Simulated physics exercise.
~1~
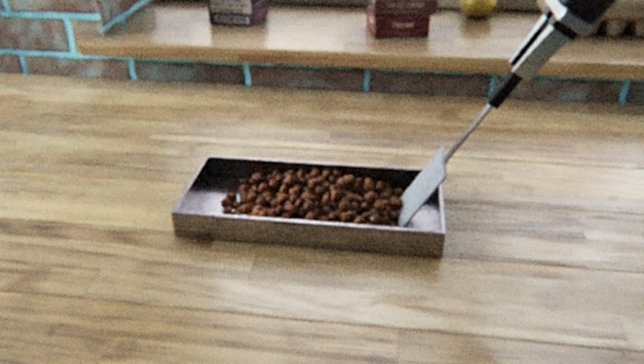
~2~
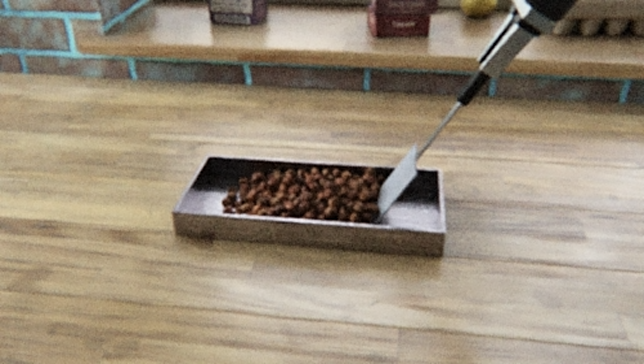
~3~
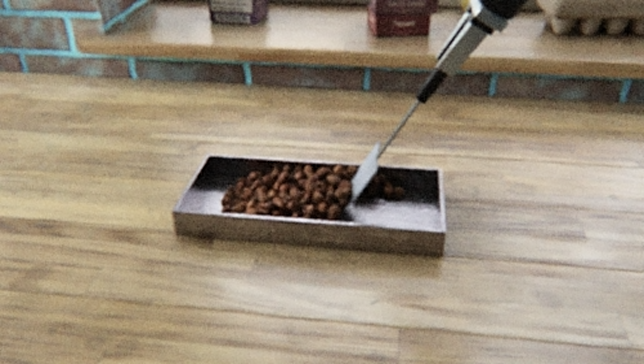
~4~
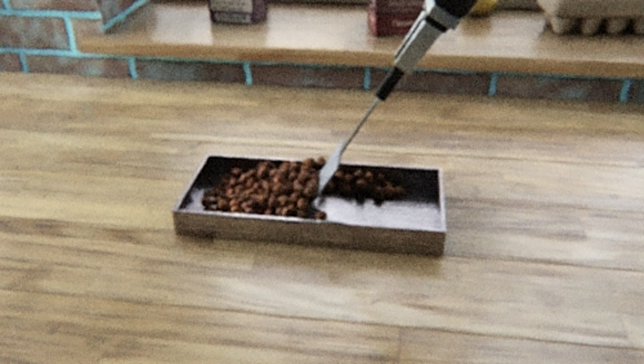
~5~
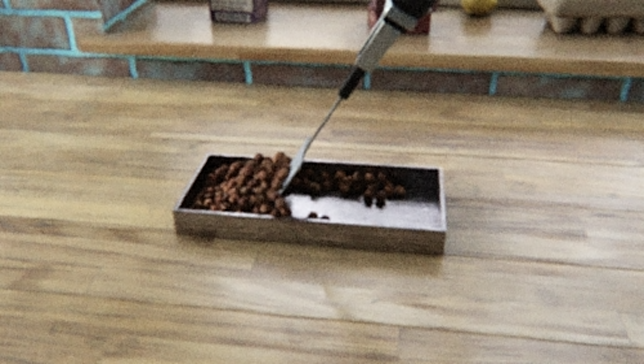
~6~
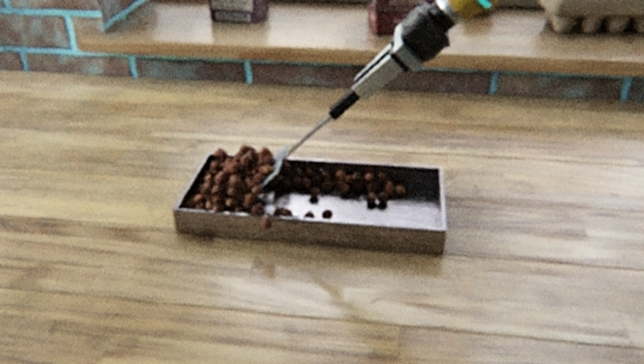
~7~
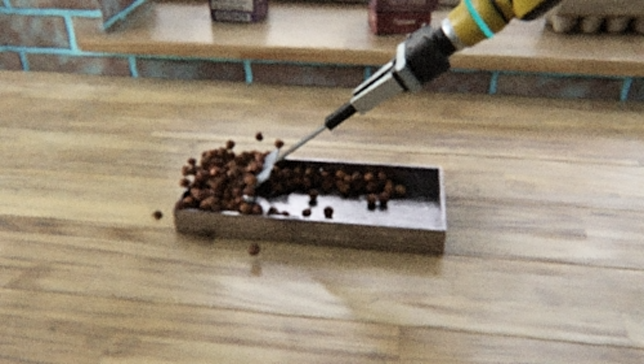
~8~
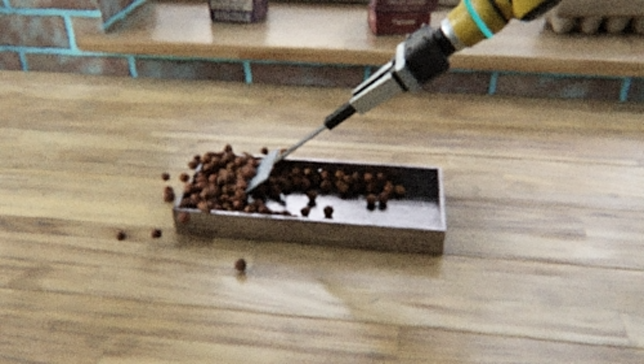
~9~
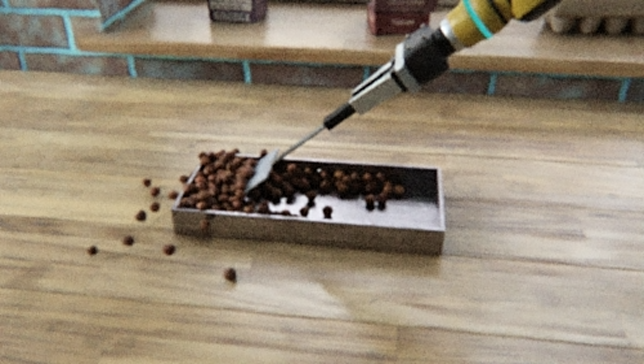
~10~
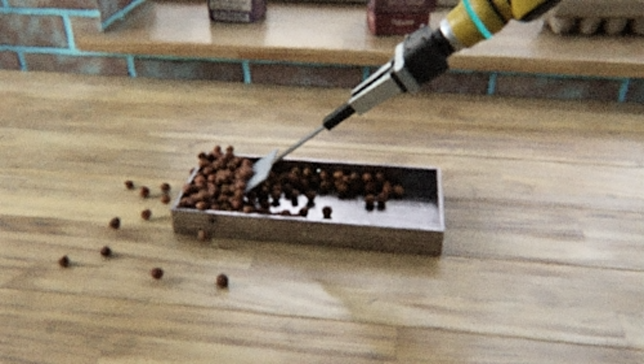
On a wooden table top, a machine's turner pushes hazelnuts left, spilling some from the trough.
